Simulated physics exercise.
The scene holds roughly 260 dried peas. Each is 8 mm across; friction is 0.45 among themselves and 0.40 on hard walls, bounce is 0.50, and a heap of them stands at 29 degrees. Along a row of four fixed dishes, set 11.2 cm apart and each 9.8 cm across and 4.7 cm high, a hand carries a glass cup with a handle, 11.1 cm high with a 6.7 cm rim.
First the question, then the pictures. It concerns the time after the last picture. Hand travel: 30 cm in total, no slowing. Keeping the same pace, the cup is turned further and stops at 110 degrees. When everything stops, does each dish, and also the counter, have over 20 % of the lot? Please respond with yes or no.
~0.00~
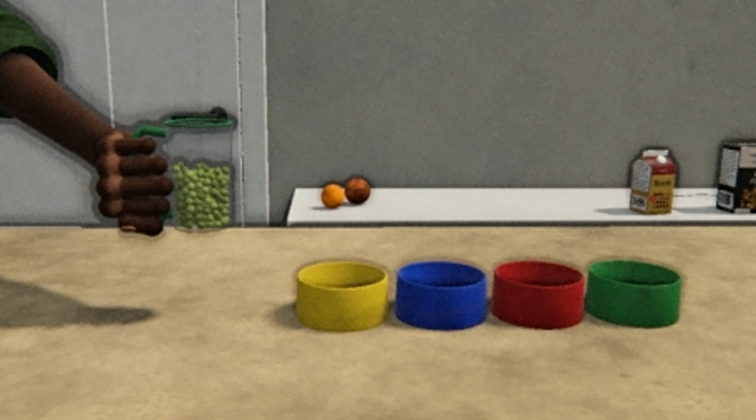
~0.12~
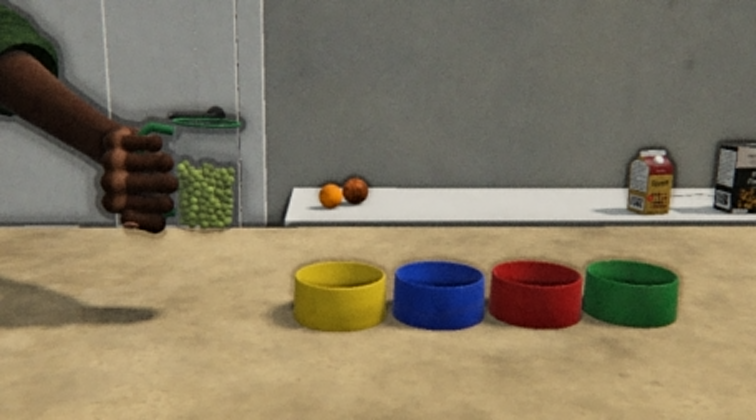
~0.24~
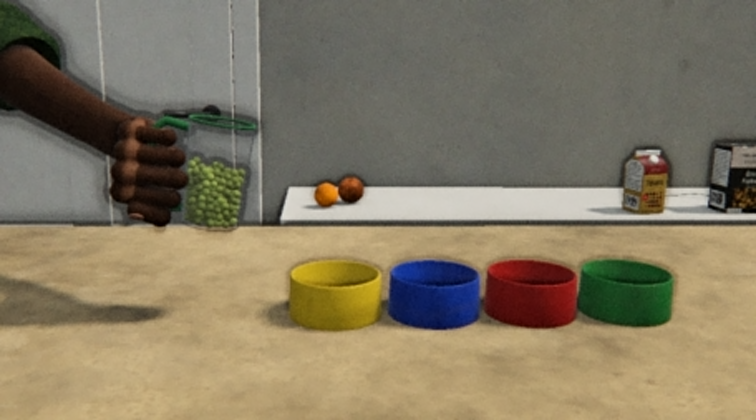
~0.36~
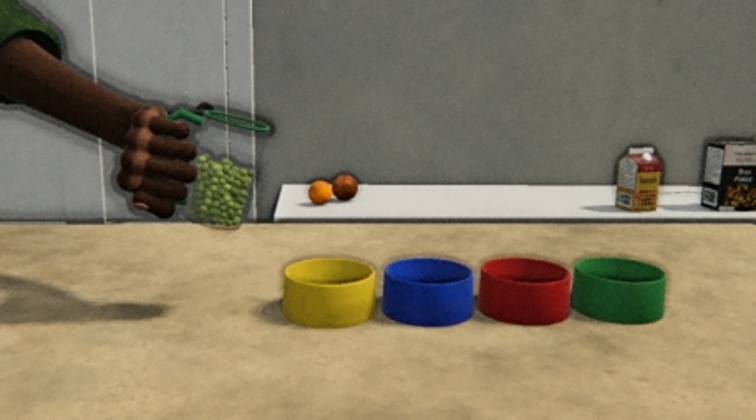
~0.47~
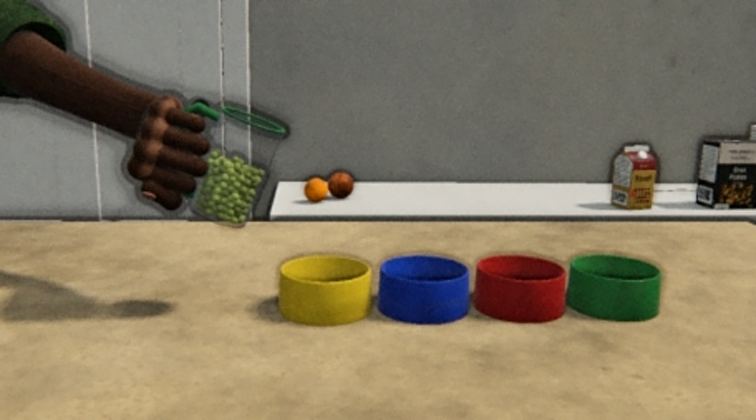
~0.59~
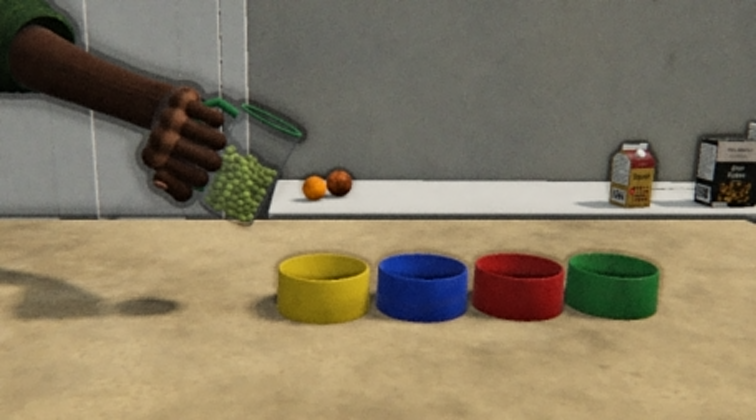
Red yes, blue no, green no, yellow no, counter no.
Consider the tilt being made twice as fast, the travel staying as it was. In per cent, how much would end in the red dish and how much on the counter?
I'd expect red to end at 10 and the counter at 10.
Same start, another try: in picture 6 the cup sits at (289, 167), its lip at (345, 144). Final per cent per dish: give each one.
It'd finish with red at 100, blue at 0, green at 0 and yellow at 0.
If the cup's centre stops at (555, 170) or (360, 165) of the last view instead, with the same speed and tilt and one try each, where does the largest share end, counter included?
Top receivers, in order: Red and blue.
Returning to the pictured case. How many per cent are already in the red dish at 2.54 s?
Estimate to date: Some 60 %.
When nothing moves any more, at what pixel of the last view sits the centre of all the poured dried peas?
Near (525, 290).
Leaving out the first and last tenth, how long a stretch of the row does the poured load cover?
I'd put it at close to 5 cm.
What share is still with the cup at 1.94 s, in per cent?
About 100 %.
After 1.40 s, tilt 67 degrees; cup holds 100 %.
After 1.94 s, tilt 94 degrees; cup holds 100 %.
Then, at 2.54 s, tilt 110 degrees; cup holds 30 %, red 60 %.
By 3.4 s all is still; red 100 %, blue 0 %, green 0 %, yellow 0 %, counter 0 %.
